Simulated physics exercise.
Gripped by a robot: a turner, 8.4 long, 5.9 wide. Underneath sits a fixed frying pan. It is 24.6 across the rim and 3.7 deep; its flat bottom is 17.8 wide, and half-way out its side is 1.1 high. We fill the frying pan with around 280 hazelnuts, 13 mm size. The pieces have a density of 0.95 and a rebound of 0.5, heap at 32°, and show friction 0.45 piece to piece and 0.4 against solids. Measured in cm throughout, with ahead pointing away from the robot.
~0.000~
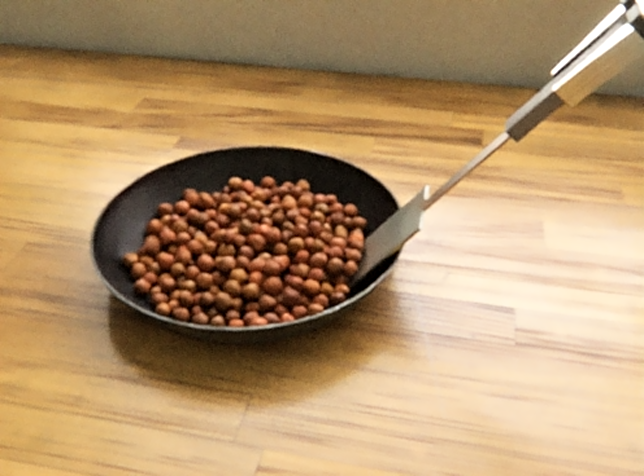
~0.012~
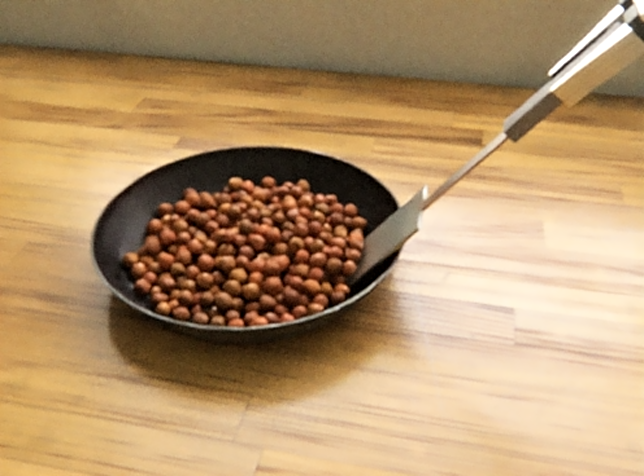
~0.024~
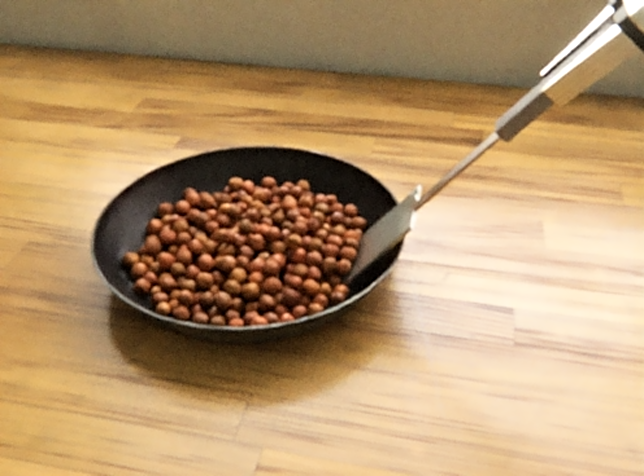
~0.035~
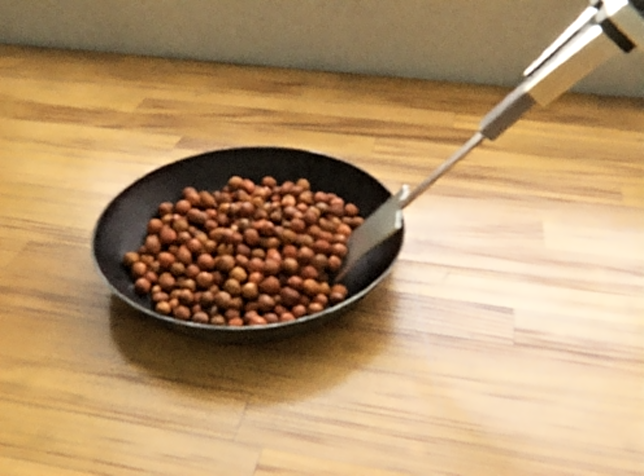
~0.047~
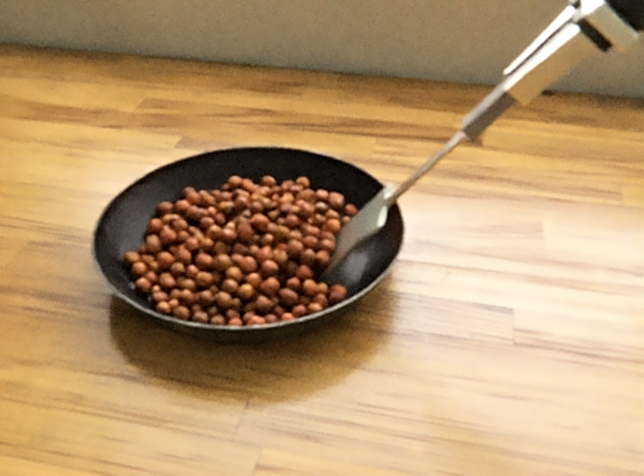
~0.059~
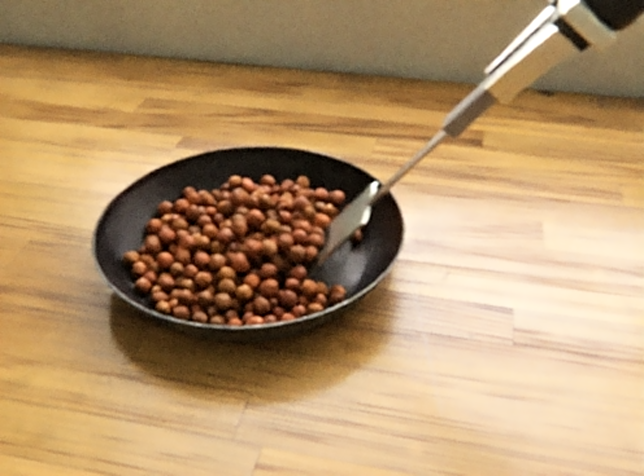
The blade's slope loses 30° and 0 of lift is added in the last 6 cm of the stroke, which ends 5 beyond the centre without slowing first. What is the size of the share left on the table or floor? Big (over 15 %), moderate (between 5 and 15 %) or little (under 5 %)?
The share is little.
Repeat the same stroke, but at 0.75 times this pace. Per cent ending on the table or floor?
Near 0 in a hundred.
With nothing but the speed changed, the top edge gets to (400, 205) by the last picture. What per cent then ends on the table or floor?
I'd say around 0 per cent.
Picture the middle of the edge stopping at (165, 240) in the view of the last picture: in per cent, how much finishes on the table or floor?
5 %, roughly.
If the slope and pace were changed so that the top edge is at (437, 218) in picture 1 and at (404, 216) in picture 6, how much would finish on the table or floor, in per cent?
Around 0 per cent finishes there.
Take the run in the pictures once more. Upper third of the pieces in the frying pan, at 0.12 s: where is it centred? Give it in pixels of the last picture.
Centre: Roughly (232, 222) in the last picture.
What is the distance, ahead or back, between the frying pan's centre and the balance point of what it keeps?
Ahead of centre, roughly 3.5 centimetres.
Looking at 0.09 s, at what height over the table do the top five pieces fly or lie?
5 cm.
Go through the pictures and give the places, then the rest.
The first picture shows turner top edge at (425, 206), sloping 52°; upper third of the load around (253, 238), from x 130 to 360, top at y 185; 278 in the frying pan.
The second picture shows turner top edge at (423, 206), sloping 52°; upper third of the load around (253, 238), from x 130 to 360, top at y 185.
The third picture shows turner top edge at (416, 206), sloping 52°; upper third of the load around (257, 238), from x 130 to 360, top at y 185.
The fourth picture shows turner top edge at (403, 205), sloping 52°; upper third of the load around (257, 237), from x 130 to 360, top at y 185.
The fifth picture shows turner top edge at (387, 204), sloping 52°; upper third of the load around (256, 233), from x 130 to 360, top at y 185.
The sixth picture shows turner top edge at (370, 202), sloping 52°; upper third of the load around (254, 230), from x 130 to 360, top at y 180; 278 in the frying pan.
After 0.09 s, sloping 51°, highest piece 5 above the table; 278 in the frying pan.
After 0.12 s, sloping 40°, highest piece 6 above the table; 278 in the frying pan.
After 0.33 s, sloping 22°, highest piece 4 above the table; 273 in the frying pan, 5 on the table or floor.
After 1.38 s, sloping 22°, highest piece 4 above the table; 273 in the frying pan, 5 on the table or floor.
At rest, 273 in the frying pan, 5 on the table or floor. That is 2 % on the table or floor.
